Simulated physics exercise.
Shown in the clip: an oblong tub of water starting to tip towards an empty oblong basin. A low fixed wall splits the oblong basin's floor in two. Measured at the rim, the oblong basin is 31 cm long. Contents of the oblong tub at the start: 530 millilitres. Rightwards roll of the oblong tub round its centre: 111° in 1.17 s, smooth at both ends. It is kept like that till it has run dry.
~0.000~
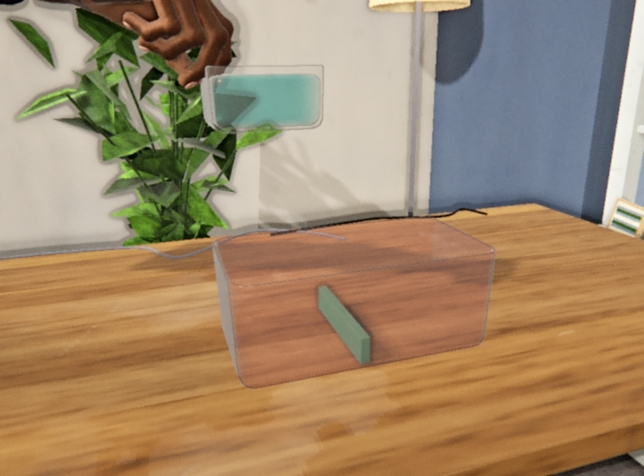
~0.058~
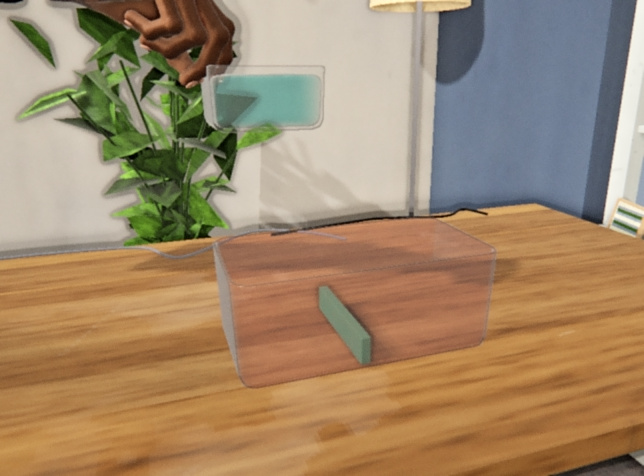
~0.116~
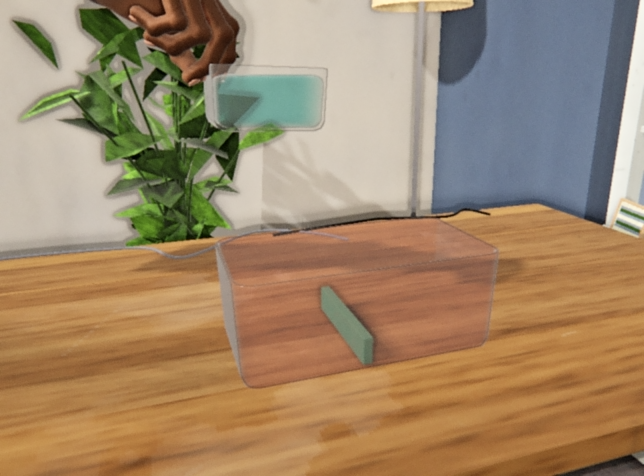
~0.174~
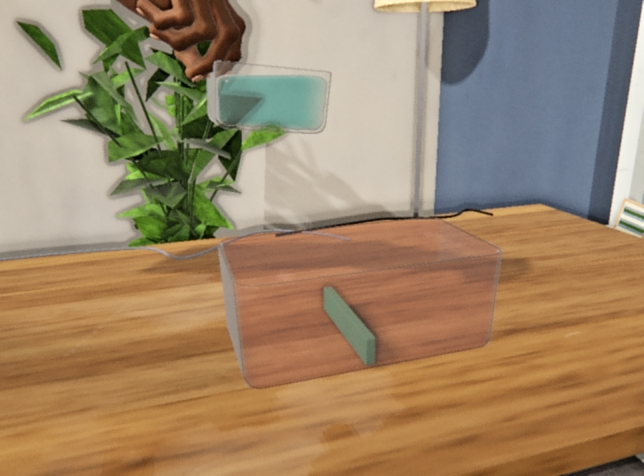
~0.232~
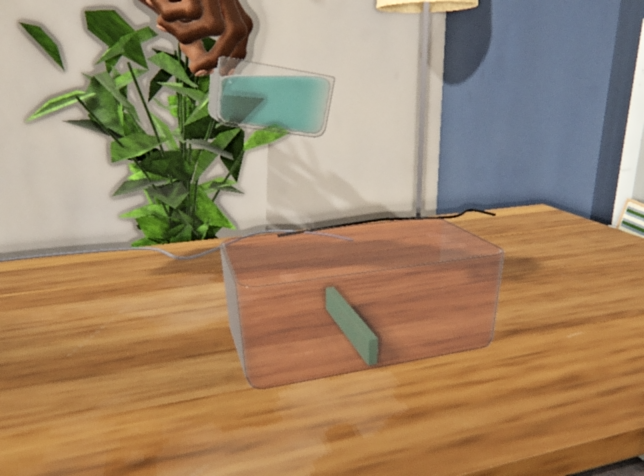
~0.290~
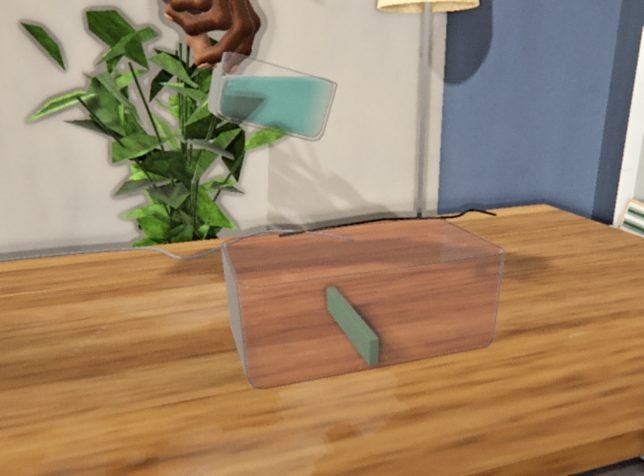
A clear oblong tub of blue-green water tilting gradually rightwards beside a brown hand, above a still, empty oblong basin.
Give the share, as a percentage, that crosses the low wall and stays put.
Around 76 %.
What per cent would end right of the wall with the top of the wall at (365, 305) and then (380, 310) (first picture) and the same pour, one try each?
First try about 65 %, second try about 45 %.
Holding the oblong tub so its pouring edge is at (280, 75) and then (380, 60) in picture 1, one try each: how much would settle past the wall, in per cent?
Around 65 per cent first, around 80 per cent next.
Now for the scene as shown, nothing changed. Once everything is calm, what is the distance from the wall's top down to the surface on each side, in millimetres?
For the left, around 28 mm; for the right, around 18 mm.
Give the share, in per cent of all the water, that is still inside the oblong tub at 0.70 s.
Some 34 per cent.
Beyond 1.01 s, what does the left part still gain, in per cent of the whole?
I'd put it at some 12 percent.
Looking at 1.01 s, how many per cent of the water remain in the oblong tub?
Around 5 in a hundred.
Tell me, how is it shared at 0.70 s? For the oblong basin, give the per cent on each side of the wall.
Left side near 1, right side near 20.
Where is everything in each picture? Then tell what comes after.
It leans 0°; its right rim is at (311, 68); the water meets the walls at (206, 78) and (307, 77); the oblong basin's rim runs from (221, 262) to (462, 233); the wall's top is at (342, 311), in the first frame.
It leans 1°; its right rim is at (312, 69); the water meets the walls at (207, 78) and (308, 76), in the second frame.
It leans 3°; its right rim is at (314, 71); the water meets the walls at (210, 79) and (311, 76), in the third frame.
It leans 6°; its right rim is at (318, 75); the water meets the walls at (213, 79) and (315, 78), in the fourth frame.
It leans 10°; its right rim is at (322, 79); the water meets the walls at (216, 79) and (318, 78), in the fifth frame.
It leans 16°; its right rim is at (324, 85); the water meets the walls at (218, 80) and (322, 79), in the sixth frame.
By 0.70 s the tilt is 73° and 35 per cent is still to pour, 1 is left of the wall and 21 right of it.
By 1.01 s the tilt is 106° and 5 per cent is still to pour, 10 is left of the wall and 75 right of it.
By 1.33 s the tilt is 111° and 0 per cent is still to pour, 23 is left of the wall and 76 right of it.
By 1.67 s the tilt is 111° and 0 per cent is still to pour, 22 is left of the wall and 76 right of it.
At rest 22 per cent lies left of the wall, 76 right of it and 2 outside.
